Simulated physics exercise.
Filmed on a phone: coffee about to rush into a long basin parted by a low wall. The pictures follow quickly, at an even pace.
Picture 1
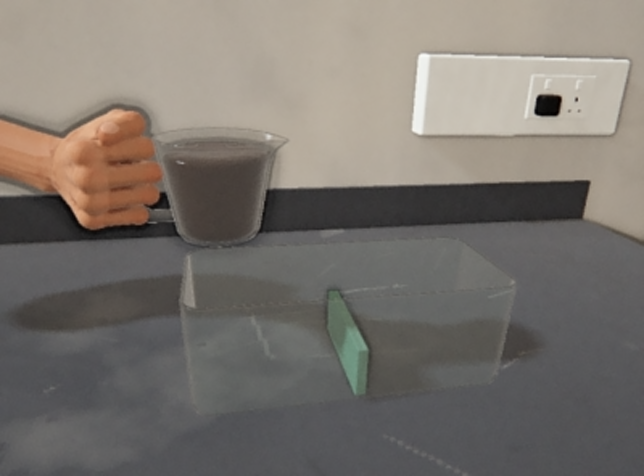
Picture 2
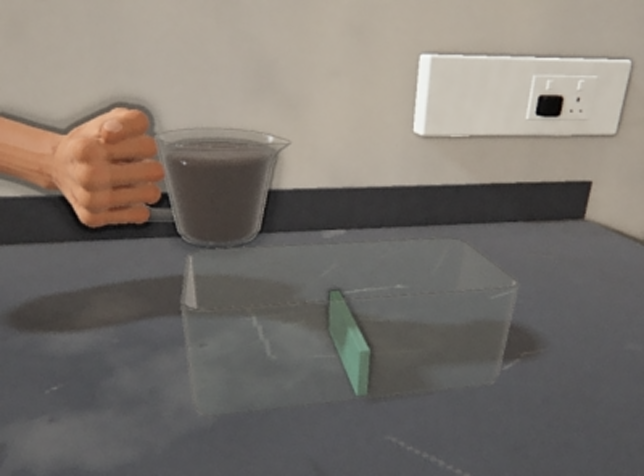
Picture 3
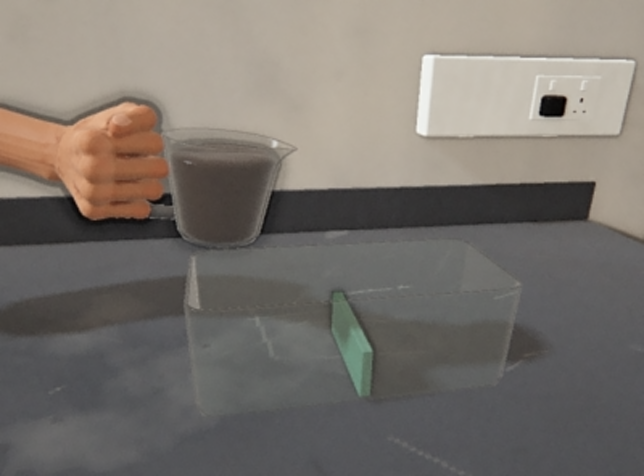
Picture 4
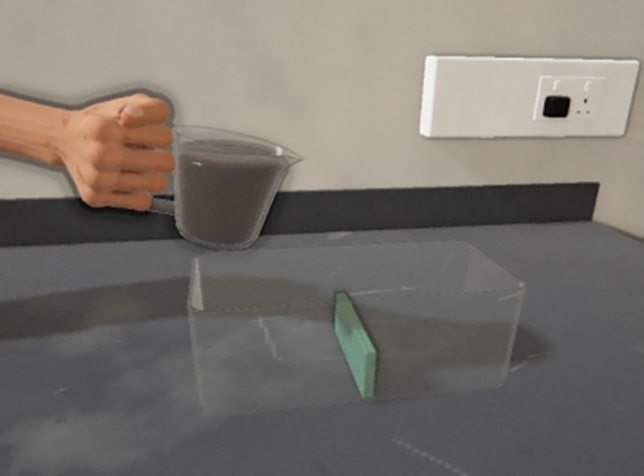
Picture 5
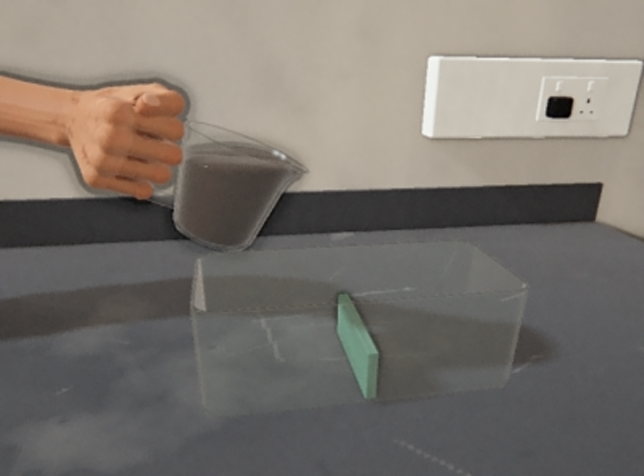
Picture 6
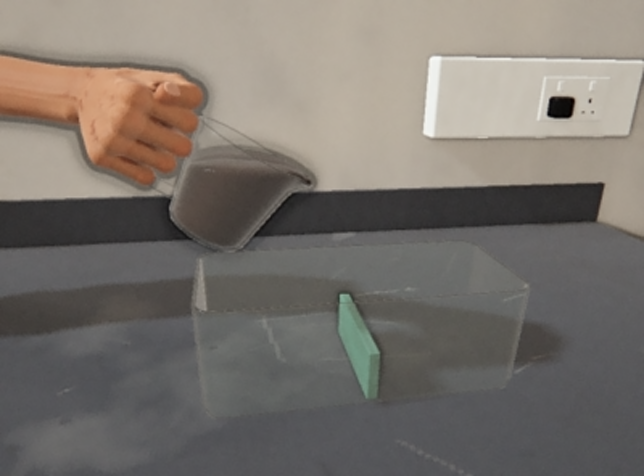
A hand tilts a clear jug of dark liquid rightward above a divided clear basin.
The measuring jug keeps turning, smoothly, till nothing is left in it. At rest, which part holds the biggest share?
The left section gets the most.
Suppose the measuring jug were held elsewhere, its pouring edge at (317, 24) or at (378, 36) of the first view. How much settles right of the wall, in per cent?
In turn 90 and 90 in a hundred.
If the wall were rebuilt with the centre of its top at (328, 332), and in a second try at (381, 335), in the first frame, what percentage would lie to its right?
In turn 45 and 15 in a hundred.
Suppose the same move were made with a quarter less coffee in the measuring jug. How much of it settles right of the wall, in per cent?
About 0 per cent.
A moment on, the tilt is 89° and 46 per cent is still to pour, 28 is left of the wall and 6 right of it.
Next, the tilt is 95° and 10 per cent is still to pour, 75 is left of the wall and 8 right of it.
Then the tilt is 95° and 1 per cent is still to pour, 88 is left of the wall and 8 right of it.
Later the tilt is 95° and 0 per cent is still to pour, 90 is left of the wall and 9 right of it.
In the end 91 per cent lies left of the wall, 9 right of it and 1 outside.
